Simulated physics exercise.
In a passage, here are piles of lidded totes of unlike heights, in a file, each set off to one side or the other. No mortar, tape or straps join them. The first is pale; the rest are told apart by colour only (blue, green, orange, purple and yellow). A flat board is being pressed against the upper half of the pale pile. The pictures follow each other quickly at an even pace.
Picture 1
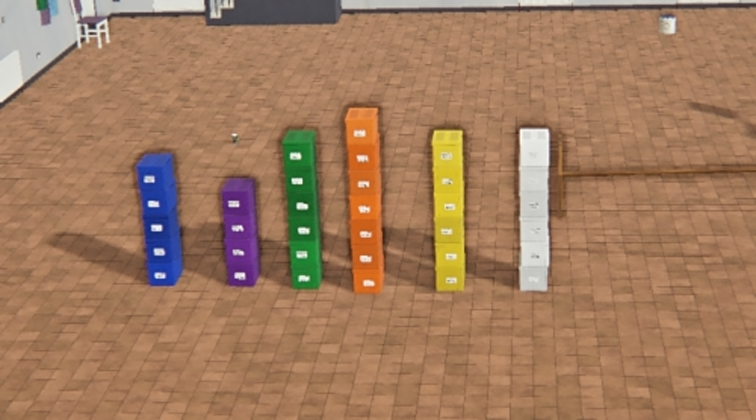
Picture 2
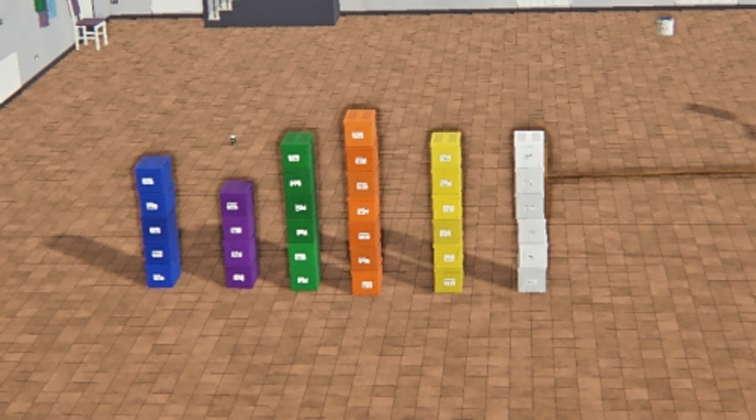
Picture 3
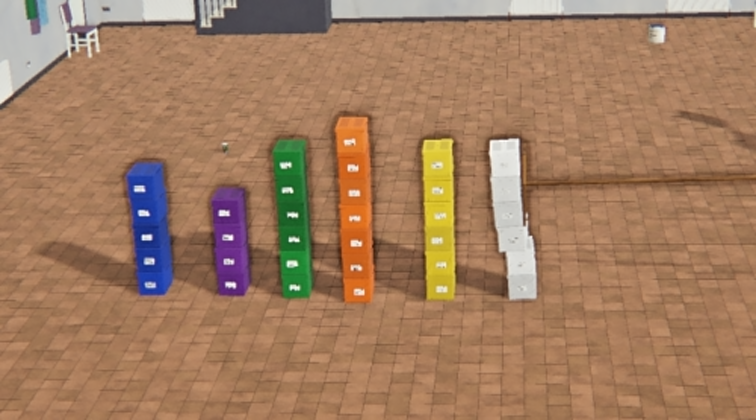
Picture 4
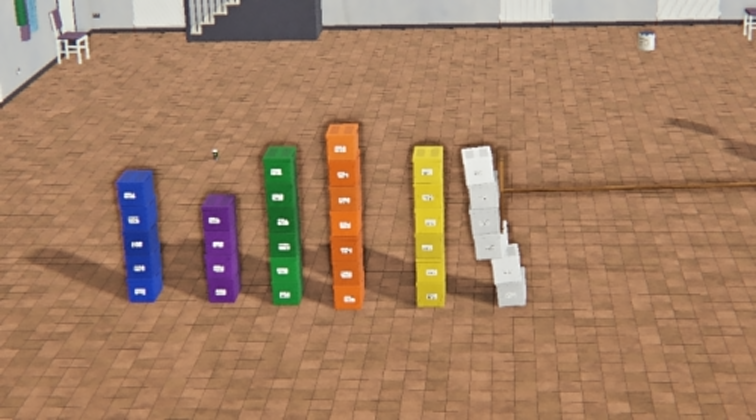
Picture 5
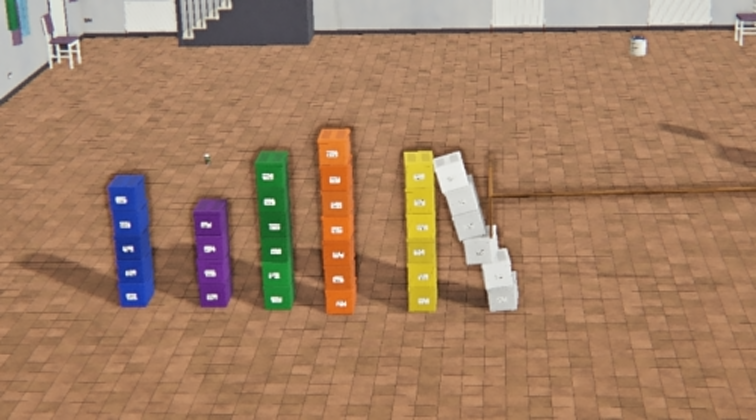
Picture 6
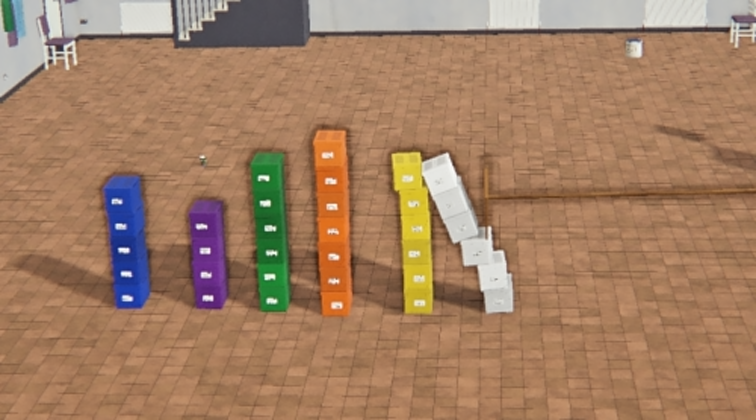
A wide room with a brown tiled floor, pale walls and a staircase at the back is seen from a raised viewpoint that pans slightly. Six stacks of boxes of differing heights stand in a row, blue, purple, green, orange, yellow and white from left to right. A brown board presses leftward on the white stack, whose upper part leans against the yellow one, shifting its top box slightly left.
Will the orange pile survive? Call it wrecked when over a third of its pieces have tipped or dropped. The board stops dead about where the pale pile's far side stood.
That pile gets wrecked.
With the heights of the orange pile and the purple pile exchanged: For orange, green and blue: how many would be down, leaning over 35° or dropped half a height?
Orange 3, green 6, blue 5.
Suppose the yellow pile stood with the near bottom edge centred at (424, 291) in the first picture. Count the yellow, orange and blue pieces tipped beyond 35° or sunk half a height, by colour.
Pile by pile, yellow 0, orange 0, blue 0.
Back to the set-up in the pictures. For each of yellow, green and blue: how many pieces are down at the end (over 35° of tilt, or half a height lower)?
Down at the end: Yellow 5, green 5, blue 4.
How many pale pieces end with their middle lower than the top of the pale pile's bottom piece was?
The count is 3.
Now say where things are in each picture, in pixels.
In the first frame (we follow the side turned to the camera; the camera pans a little), board (560, 172) not yet touching; top orange tote (360, 132); top yellow tote (447, 155); no other piece has moved.
In the second frame, board (546, 174) pushing; top orange tote (358, 134).
In the third frame, board (524, 181) pushing, top of the pale pile leaning barely; top orange tote (350, 142); no other piece has moved.
In the fourth frame, board (502, 188) pushing, top of the pale pile leaning a little; top orange tote (340, 149); no other piece has moved.
In the fifth frame, board (491, 193) stopped, top of the pale pile leaning clearly; top orange tote (332, 153); no other piece has moved.
In the sixth frame, board (486, 195) stopped, top of the pale pile leaning clearly; top orange tote (328, 155); top yellow tote (408, 178) displaced a little; 2 stirred so far.
Soon, 3 of the pale pile down; none of the 7 orange totes down (0 of 28 in all colours); top orange tote unmoved; top yellow tote tipped clearly.
A while on, 3 of the pale pile down; none of the 7 orange totes down (5 of 28 in all colours); top orange tote tipped clearly, half its height lower; top yellow tote tipped clearly, some two heights lower.
Towards the end, 3 of the pale pile down; 7 of the 7 orange totes down (17 of 28 in all colours); top orange tote tipped a little, some two heights lower; top yellow tote tipped steeply, some three heights lower.
Then, 3 of the pale pile down; 7 of the 7 orange totes down (25 of 28 in all colours); top orange tote upside down; top blue tote on its side.
Finally, 3 of the pale pile down; 7 of the 7 orange totes down (25 of 28 in all colours); top orange tote upside down; top blue tote upside down. Seen by the last camera, middles, top orange tote near (85, 337).
